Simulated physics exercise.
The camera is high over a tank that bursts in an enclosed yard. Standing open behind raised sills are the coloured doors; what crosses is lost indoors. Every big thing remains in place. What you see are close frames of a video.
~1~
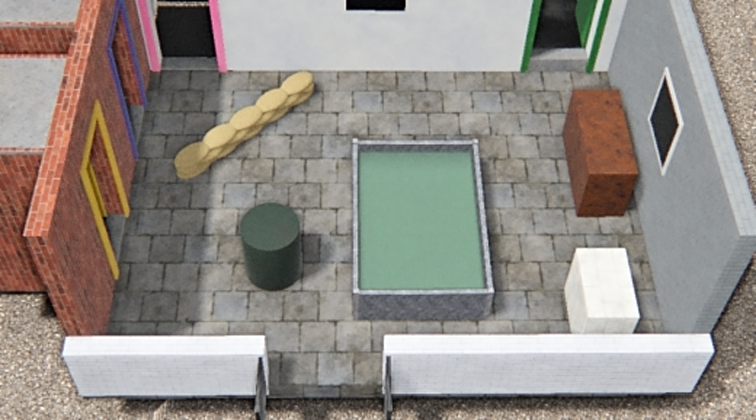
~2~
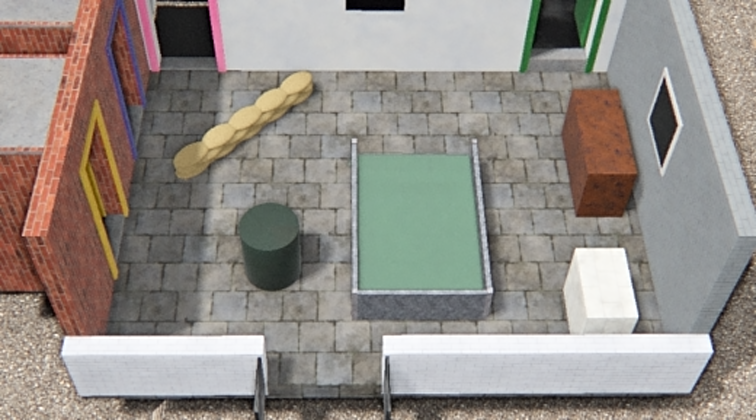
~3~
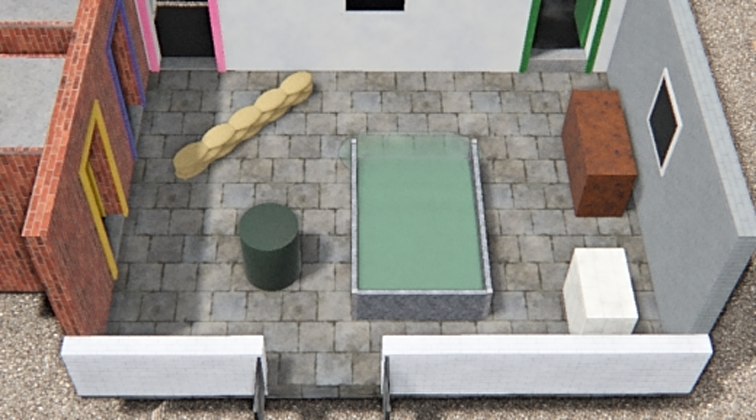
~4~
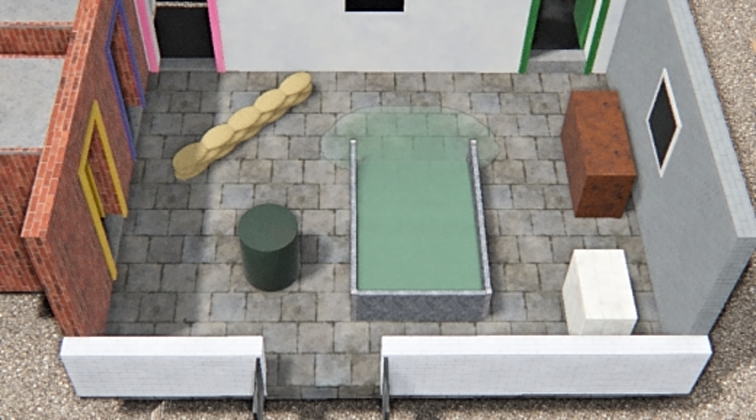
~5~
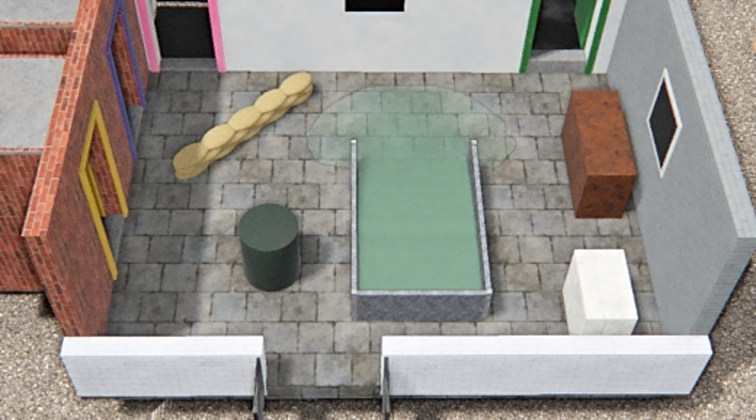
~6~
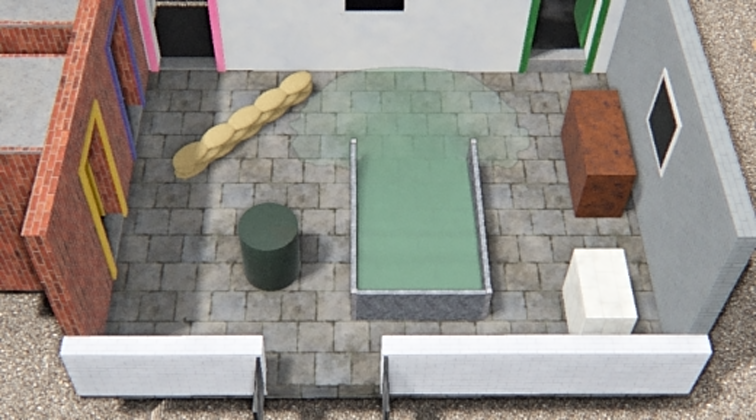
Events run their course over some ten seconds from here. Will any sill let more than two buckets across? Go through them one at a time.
At the end, the blue door doesn't get too much water coming through. The green door doesn't get too much water coming through. The yellow door doesn't get too much water coming through. The pink door doesn't get too much water coming through.
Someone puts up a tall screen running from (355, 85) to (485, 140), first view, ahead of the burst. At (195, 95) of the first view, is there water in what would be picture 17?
I'd say it ends up swamped.
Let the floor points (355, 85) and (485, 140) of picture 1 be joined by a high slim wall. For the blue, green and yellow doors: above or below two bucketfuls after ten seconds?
Result - blue door: Stays within the limit; green door: Stays within the limit; yellow door: Stays within the limit.
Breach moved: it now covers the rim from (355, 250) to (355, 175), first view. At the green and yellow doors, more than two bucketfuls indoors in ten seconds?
Green: Under the line; yellow: Over the line.
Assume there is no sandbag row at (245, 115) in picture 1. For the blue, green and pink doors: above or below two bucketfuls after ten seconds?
One by one: The blue one lets more in; the green one takes less; the pink one floods.
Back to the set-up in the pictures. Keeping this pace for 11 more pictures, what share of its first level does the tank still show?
Near 44 in a hundred.
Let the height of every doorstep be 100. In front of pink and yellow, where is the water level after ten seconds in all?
I'd put the first at close to 70 per cent and the second at close to 70 per cent.
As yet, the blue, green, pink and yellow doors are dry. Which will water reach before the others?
The green one, I reckon.
A moment on, water covers 20 % of the floor; the blue door not reached, the green door not reached, the yellow door not reached, the pink door not reached.
Next, water covers 30 % of the floor; the blue door not reached, the green door wet at the sill, nothing in, the yellow door not reached, the pink door wet at the sill, nothing in.
Then, water covers 45 % of the floor; the blue door under two buckets in, the green door wet at the sill, nothing in, the yellow door not reached, the pink door wet at the sill, nothing in.
Later, water covers 85 % of the floor; the blue door under two buckets in, the green door wet at the sill, nothing in, the yellow door wet at the sill, nothing in, the pink door under two buckets in.
In the end, water covers 95 % of the floor; the blue door under two buckets in, the green door wet at the sill, nothing in, the yellow door wet at the sill, nothing in, the pink door under two buckets in.
